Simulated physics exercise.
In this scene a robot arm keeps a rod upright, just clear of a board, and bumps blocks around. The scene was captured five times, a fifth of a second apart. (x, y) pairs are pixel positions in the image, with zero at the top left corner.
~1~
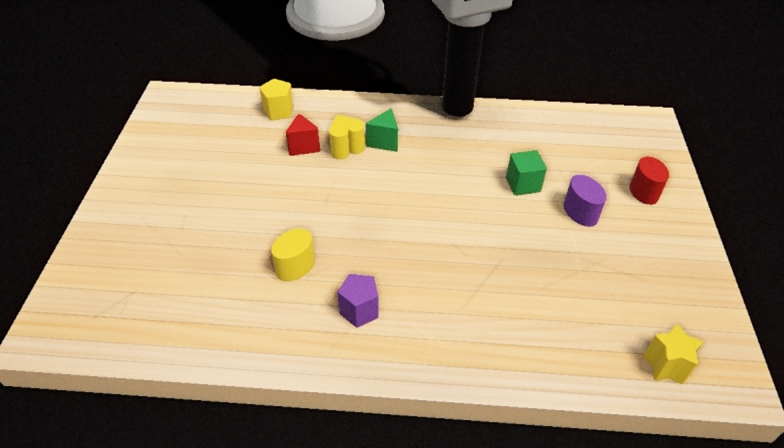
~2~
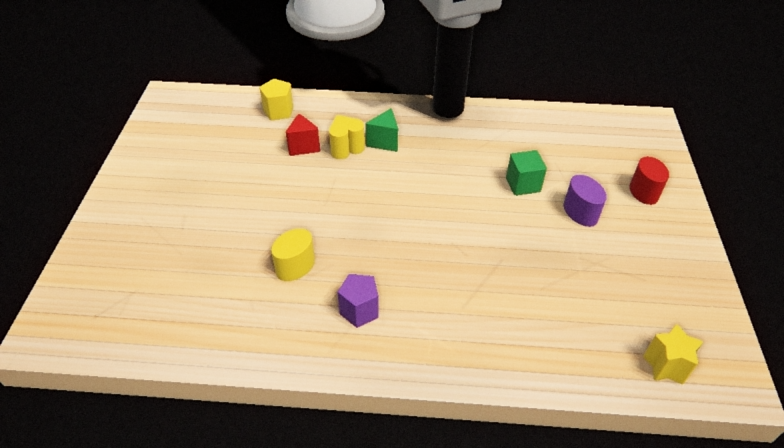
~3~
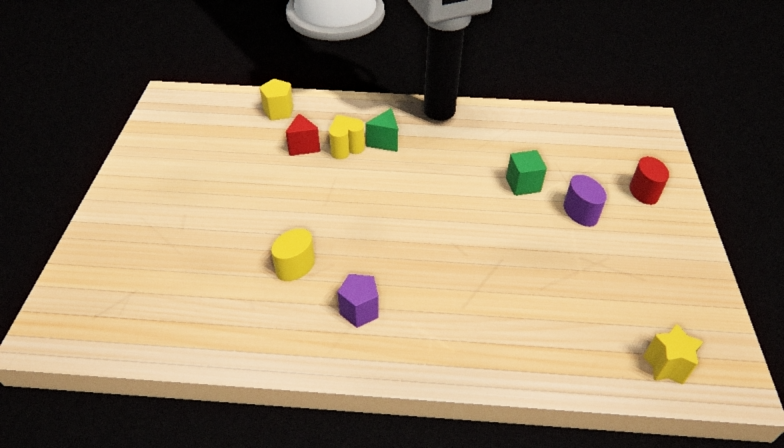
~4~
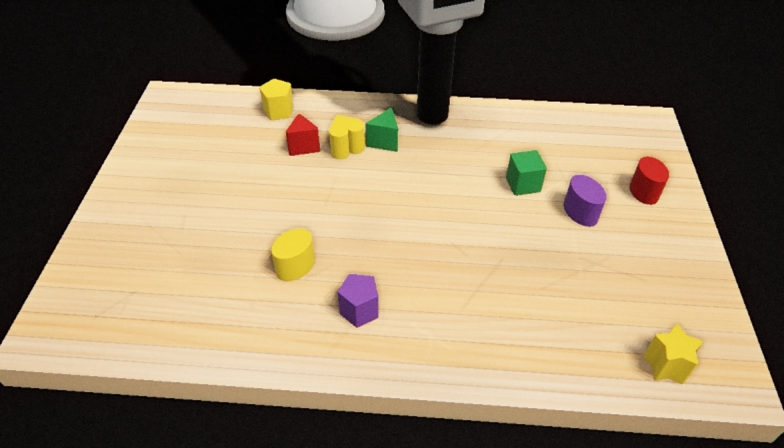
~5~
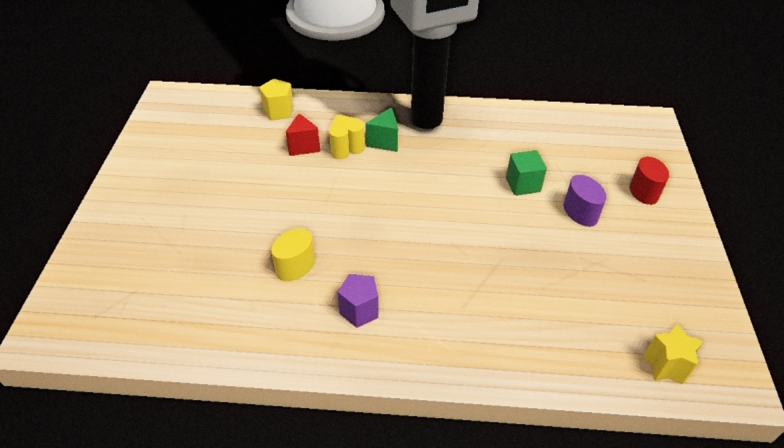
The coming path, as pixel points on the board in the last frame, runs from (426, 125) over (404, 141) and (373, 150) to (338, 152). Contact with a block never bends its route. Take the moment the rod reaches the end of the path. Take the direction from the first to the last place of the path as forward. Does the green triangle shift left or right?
It is displaced to the left.
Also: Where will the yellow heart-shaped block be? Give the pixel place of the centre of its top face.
Final place: (302, 140).
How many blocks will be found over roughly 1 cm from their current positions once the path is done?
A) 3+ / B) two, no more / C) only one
Letter B.
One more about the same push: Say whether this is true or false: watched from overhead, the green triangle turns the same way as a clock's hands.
The statement is incorrect.
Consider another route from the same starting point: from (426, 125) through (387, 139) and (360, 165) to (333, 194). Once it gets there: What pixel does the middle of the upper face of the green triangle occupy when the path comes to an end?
Most likely (306, 185).
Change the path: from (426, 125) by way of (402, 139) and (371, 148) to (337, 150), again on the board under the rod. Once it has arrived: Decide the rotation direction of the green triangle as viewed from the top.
Top view: Counterclockwise.
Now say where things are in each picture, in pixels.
The first frame shows lower end of the rod (458, 107), tops of blocks, red triangle (301, 124), yellow heart-shaped block (345, 125), green triangle (385, 119).
The second frame shows rod (448, 108), blocks as before.
The third frame shows rod (440, 111), blocks as before.
The fourth frame shows rod (432, 115), blocks as before.
The fifth frame shows rod (427, 119), red triangle (301, 124), yellow heart-shaped block (345, 125), green triangle (385, 119).
On the path given first. One third of the way, rod (404, 135); yellow heart-shaped block (339, 127); green triangle (378, 123).
Two thirds of the way, rod (372, 144); red triangle (298, 123); yellow heart-shaped block (326, 134), turned 80° clockwise; green triangle (349, 139), turned 40° anticlockwise.
At the end, rod (338, 146); red triangle (298, 122), turned 10° anticlockwise; yellow heart-shaped block (302, 140), turned 80° clockwise; green triangle (326, 147), turned 45° anticlockwise.
